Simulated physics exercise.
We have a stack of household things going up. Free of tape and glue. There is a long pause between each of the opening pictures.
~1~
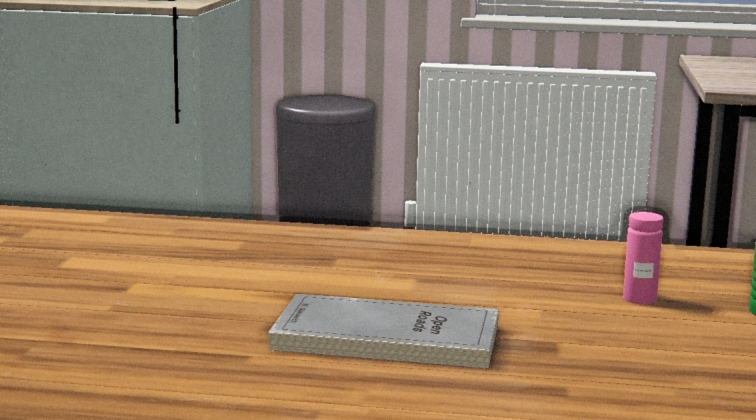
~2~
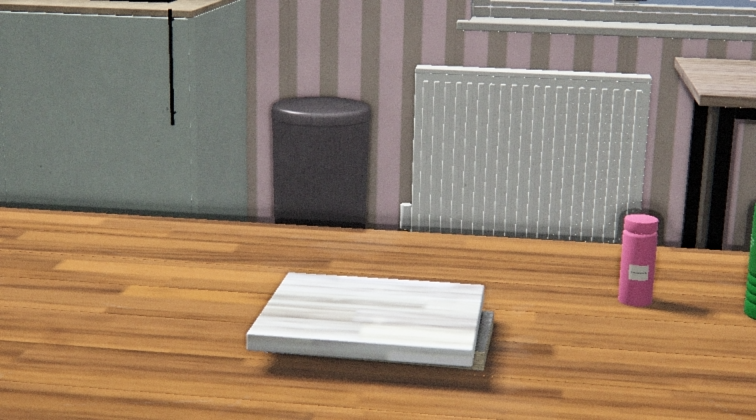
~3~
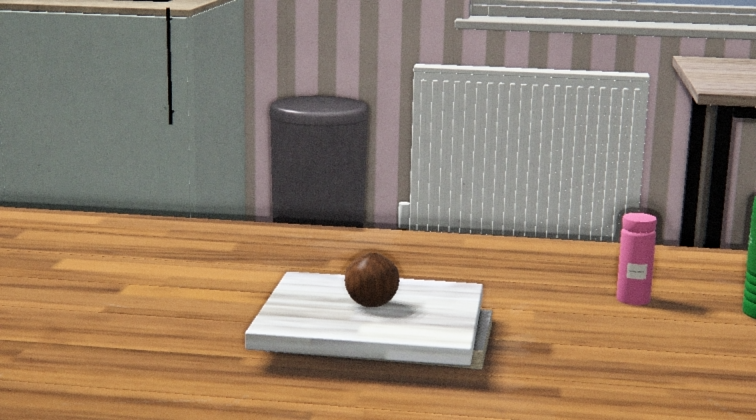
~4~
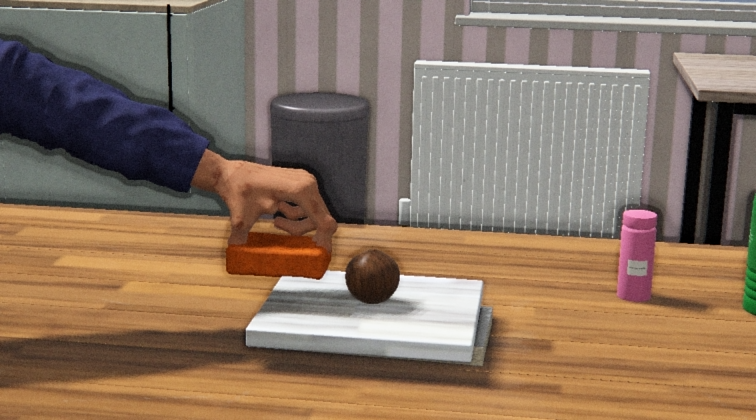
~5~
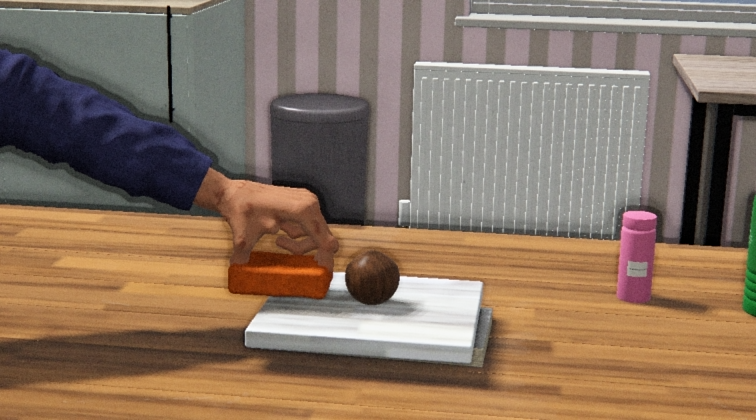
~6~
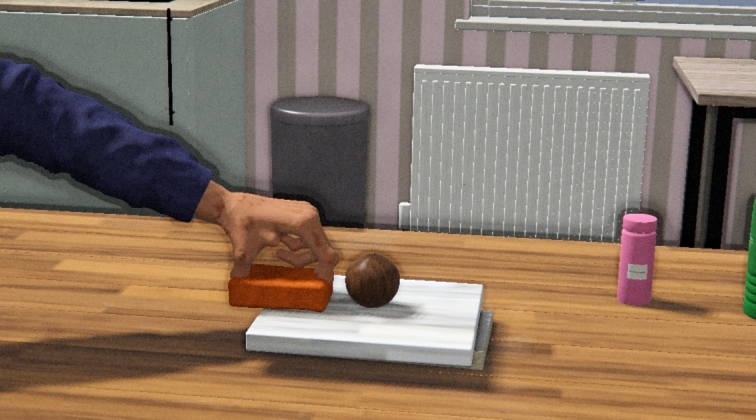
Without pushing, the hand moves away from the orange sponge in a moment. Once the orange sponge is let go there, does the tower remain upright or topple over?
It remains upright.
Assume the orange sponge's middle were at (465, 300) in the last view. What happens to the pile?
Next, the heap stays put.
Then, 1.10 s after the last picture, nothing has stirred.
Then, 2.20 s after the last picture, orange sponge resting near (282, 287).
At rest, all 6 in place. Seen from the same camera at the end, orange sponge near (282, 288). The pile keeps its balance.
